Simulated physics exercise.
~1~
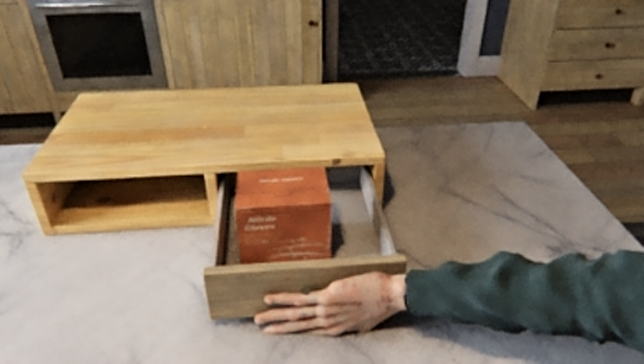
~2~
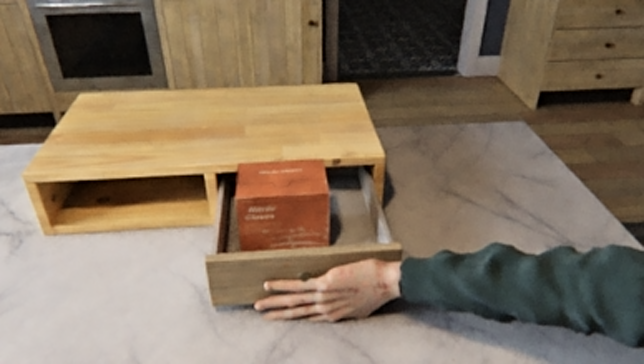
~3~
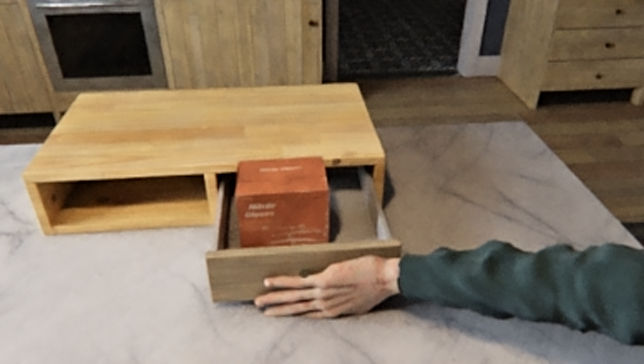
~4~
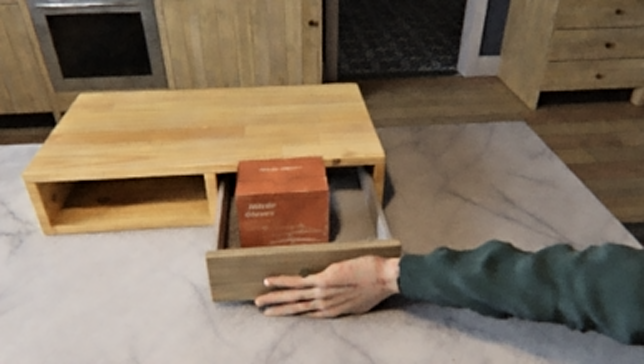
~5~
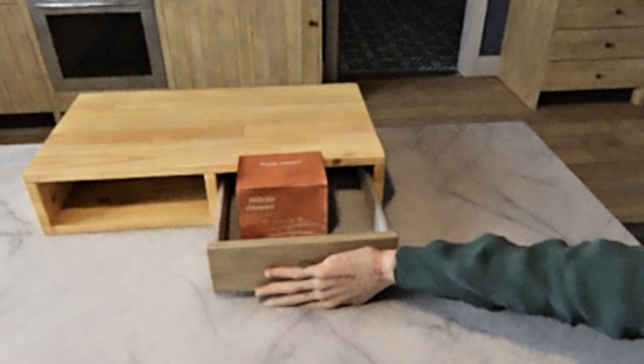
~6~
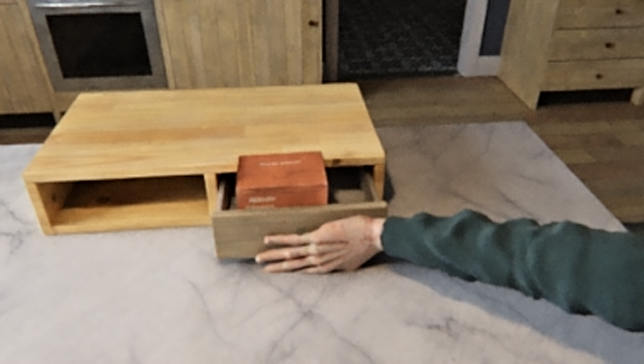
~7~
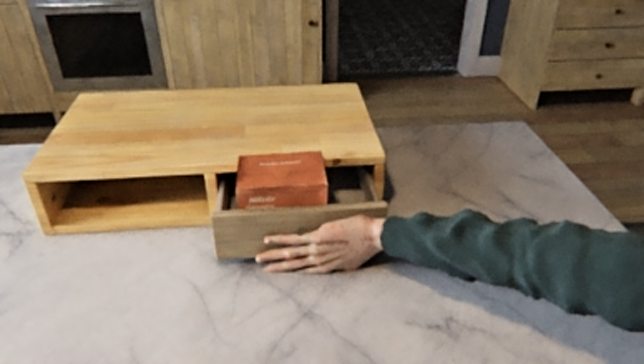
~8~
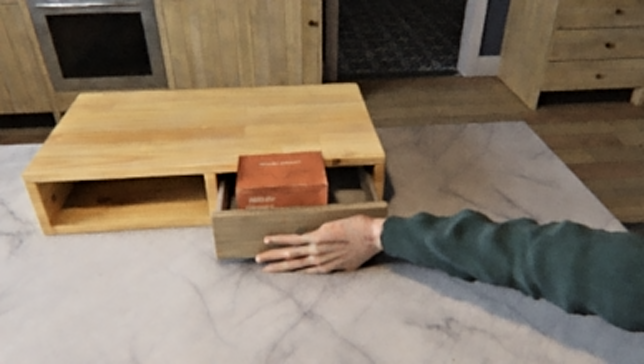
The clip opens on a low wooden chest resting on a pale marbled surface, its right-hand drawer pulled out with an orange box inside and an empty compartment to the left. A hand in a dark green sleeve reaches in from the right and rests against the drawer front. It nudges the drawer slightly inward, and the box moves back with it. After a brief near-pause, the hand pushes the drawer farther in, carrying the box toward the opening. The drawer then stops and stays ajar, the box still showing above its front and the hand still against it.
